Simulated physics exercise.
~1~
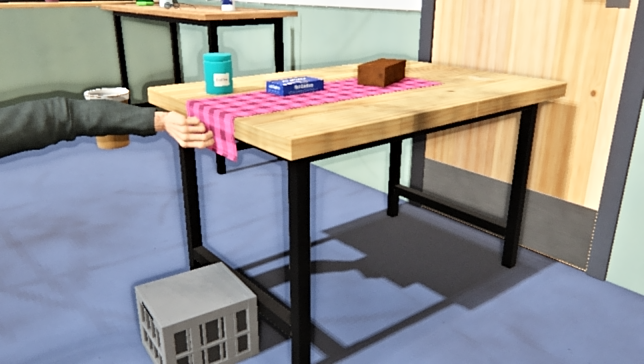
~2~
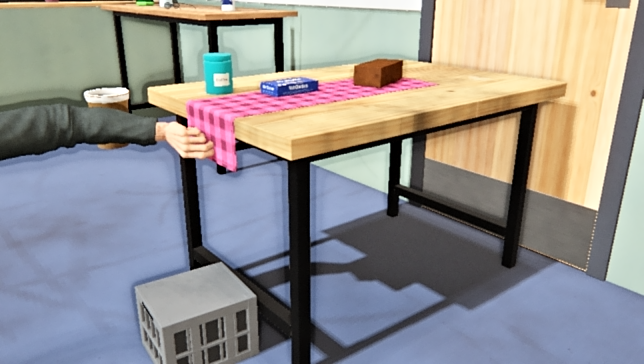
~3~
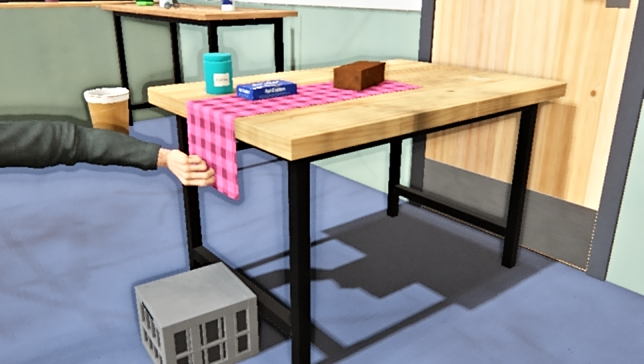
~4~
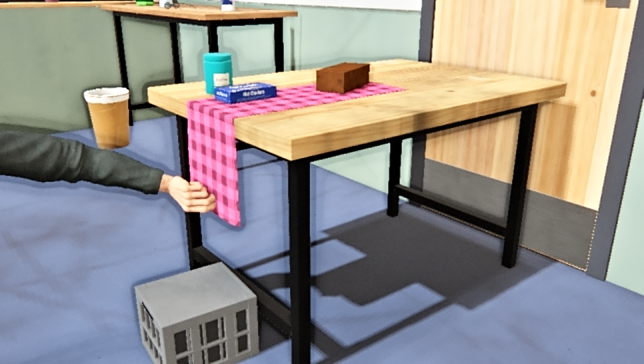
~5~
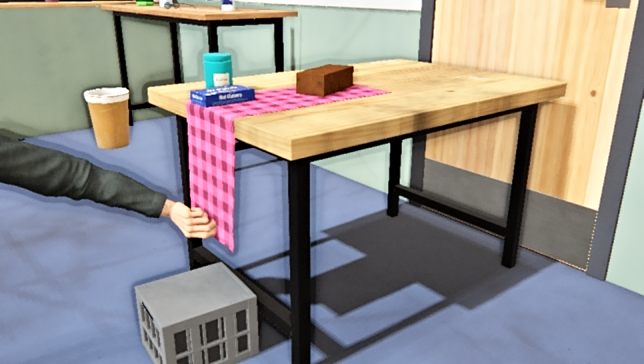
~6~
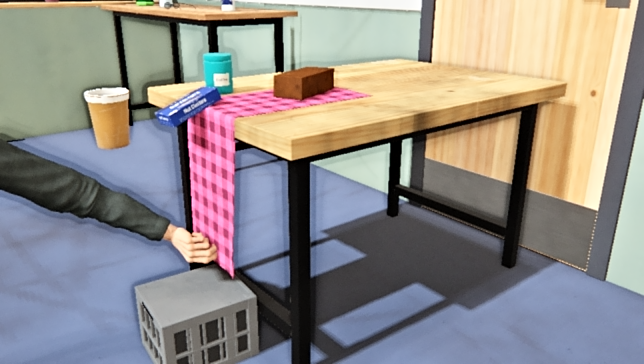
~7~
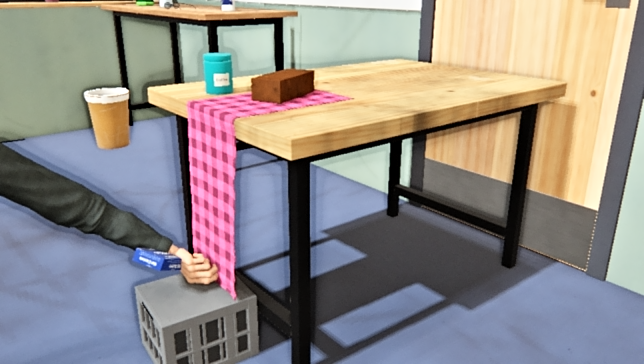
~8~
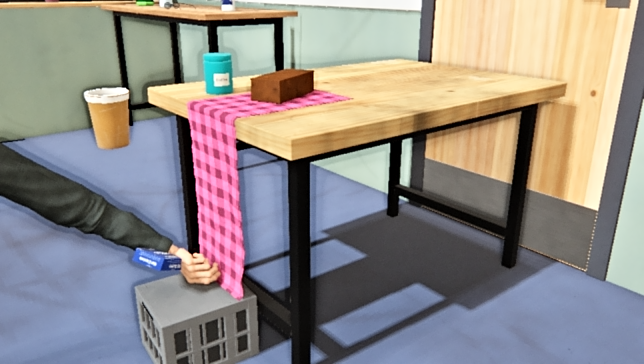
In a room with a blue floor, a still, slightly raised view takes in a wooden workbench with black legs. A pink checked cloth lies across its left part, with a turquoise jar, a blue packet and a brown brick nearby, and a grey crate on the floor below. A dark-sleeved arm reaches in from the left and pulls the hanging end steadily downward. The packet and then the brick slide left with the cloth. The packet tips over the edge and drops beside the hand, ending at the crate. The hem reaches the crate, while jar and brick remain on the table.
